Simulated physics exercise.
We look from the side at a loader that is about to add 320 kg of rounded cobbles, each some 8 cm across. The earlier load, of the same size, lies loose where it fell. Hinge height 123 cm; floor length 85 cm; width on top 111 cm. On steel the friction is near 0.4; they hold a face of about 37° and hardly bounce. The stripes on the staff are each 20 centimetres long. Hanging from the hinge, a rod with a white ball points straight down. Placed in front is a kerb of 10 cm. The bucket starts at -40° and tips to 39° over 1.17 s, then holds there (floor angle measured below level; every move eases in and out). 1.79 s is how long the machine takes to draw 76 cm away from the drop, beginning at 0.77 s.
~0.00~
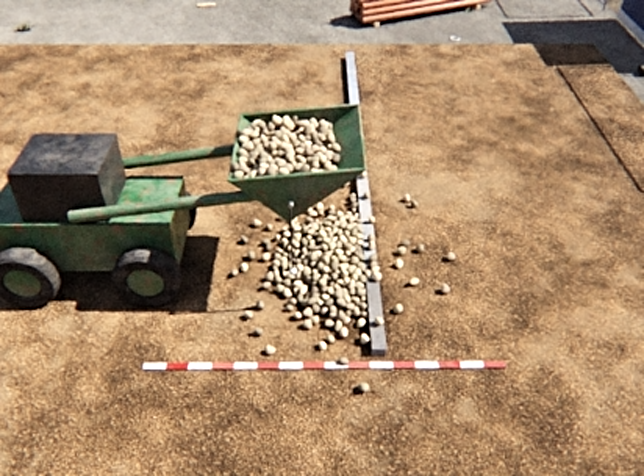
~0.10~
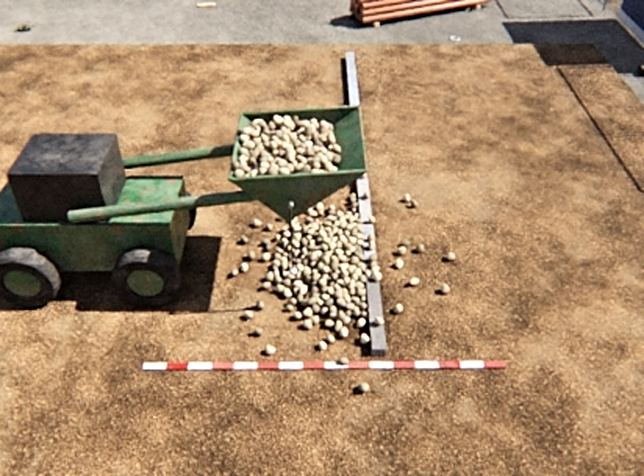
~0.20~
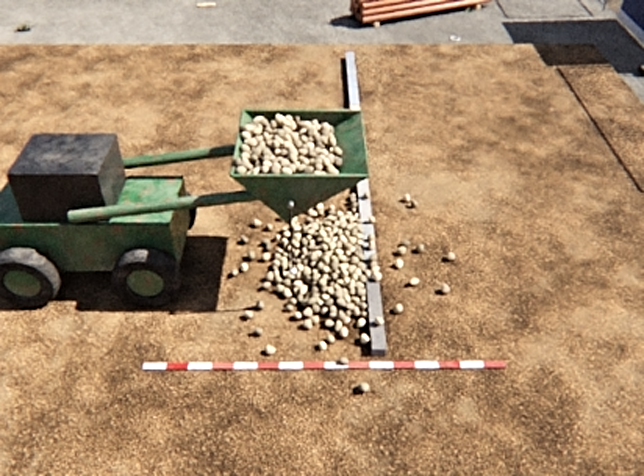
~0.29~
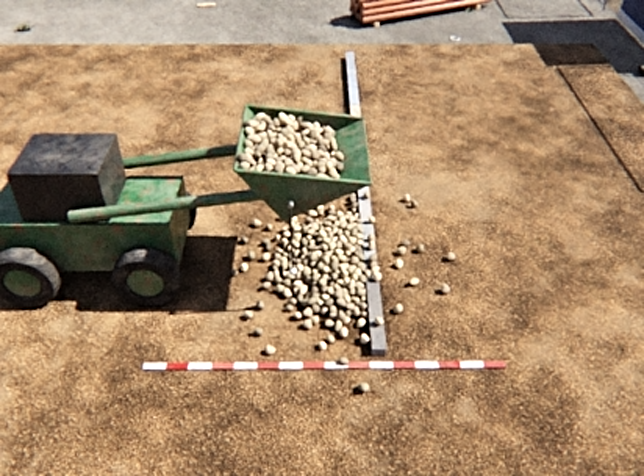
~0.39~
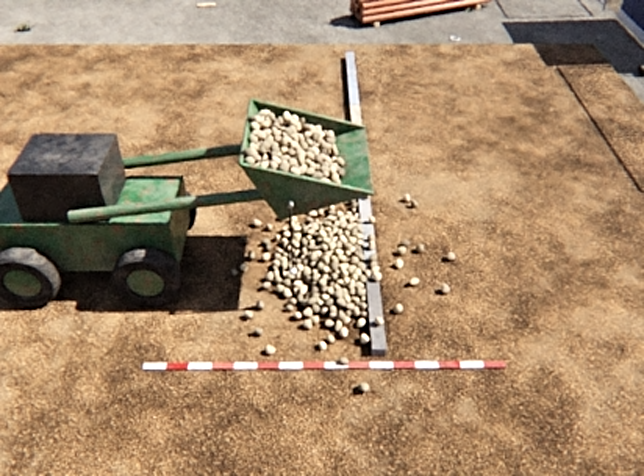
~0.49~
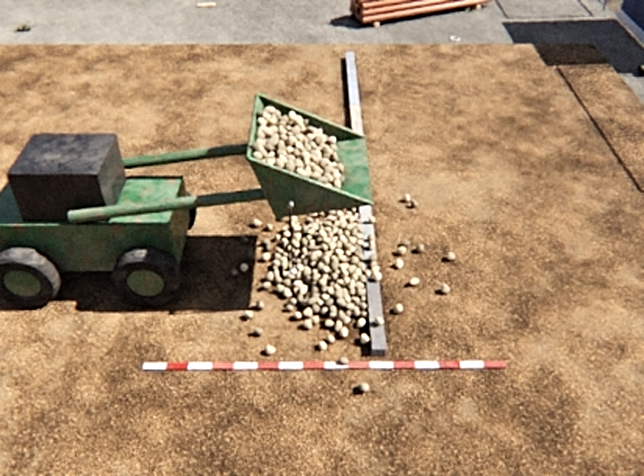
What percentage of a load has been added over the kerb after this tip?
43 %.
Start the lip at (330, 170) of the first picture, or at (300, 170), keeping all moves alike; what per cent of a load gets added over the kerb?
Case one about 15 %, case two about 0 %.
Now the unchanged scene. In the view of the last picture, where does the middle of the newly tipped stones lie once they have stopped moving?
Near (365, 259).
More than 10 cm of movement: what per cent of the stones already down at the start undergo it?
Roughly 5 per cent of them.
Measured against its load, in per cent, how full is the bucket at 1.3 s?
Close to 45 in a hundred is still held.
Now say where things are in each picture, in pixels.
In the first frame, lip at (366, 169), floor tilted -40°, highest stones at (280, 134). The earlier load is highest near (330, 250), 22 cm above ground level, 98 % on this side of the kerb, 2 % over the kerb.
In the second frame, the bucket is at -38°, its lip at (367, 171); the top of the load is at (265, 134); the stones move at 0.1 m/s on average.
In the third frame, lip at (369, 176), floor tilted -34°, highest stones at (257, 133); the stones move at 0.2 m/s on average.
In the fourth frame, lip at (372, 184), floor tilted -28°, highest stones at (258, 130); the stones move at 0.3 m/s on average.
In the fifth frame, lip at (373, 193), floor tilted -19°, highest stones at (259, 124); the stones move at 0.3 m/s on average.
In the sixth frame, the bucket is at -10°, its lip at (373, 204); the top of the load is at (266, 120); the stones move at 0.4 m/s on average.
After 0.9 s the floor is at 27°; in per cent of one load, 100 in the bucket, 98 on this side of the kerb, 2 over the kerb; the foremost stones are at (419, 245).
After 1.3 s the floor is at 39°; in per cent of one load, 43 in the bucket, 152 on this side of the kerb, 5 over the kerb; the foremost stones are at (419, 245).
After 3.0 s the floor is at 39°; in per cent of one load, 0 in the bucket, 154 on this side of the kerb, 46 over the kerb; the foremost stones are at (512, 256).
After 5.6 s the floor is at 39°; in per cent of one load, 0 in the bucket, 154 on this side of the kerb, 46 over the kerb; the foremost stones are at (512, 256). Net gain over the kerb, 43.
